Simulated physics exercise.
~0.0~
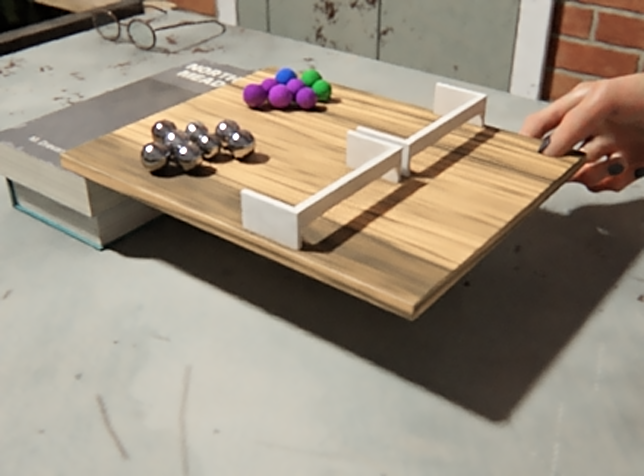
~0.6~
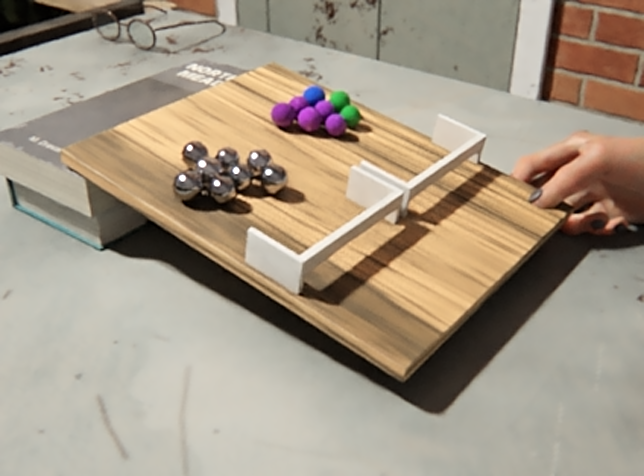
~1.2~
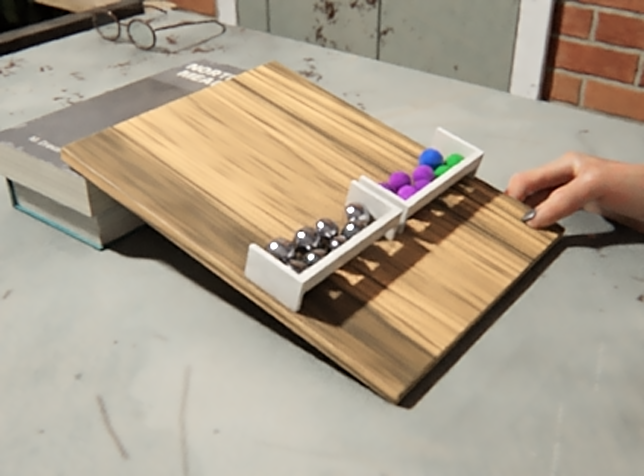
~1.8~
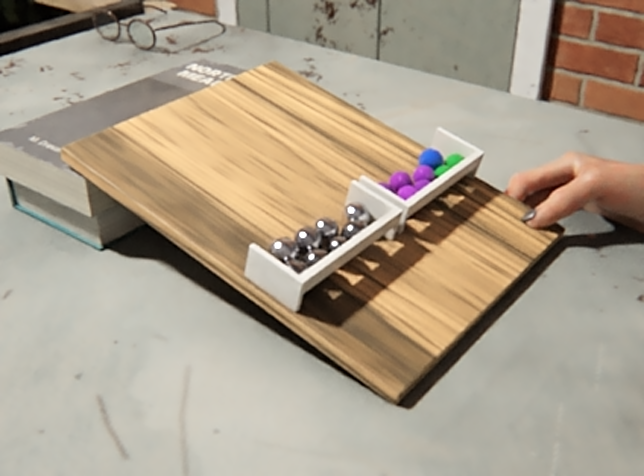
The clip shows a wooden board propped on a thick book as a hand lowers its free end, sending shiny metal balls and a cluster of purple, blue and green balls down the slope until both groups rest against white barriers, the board still tilted.
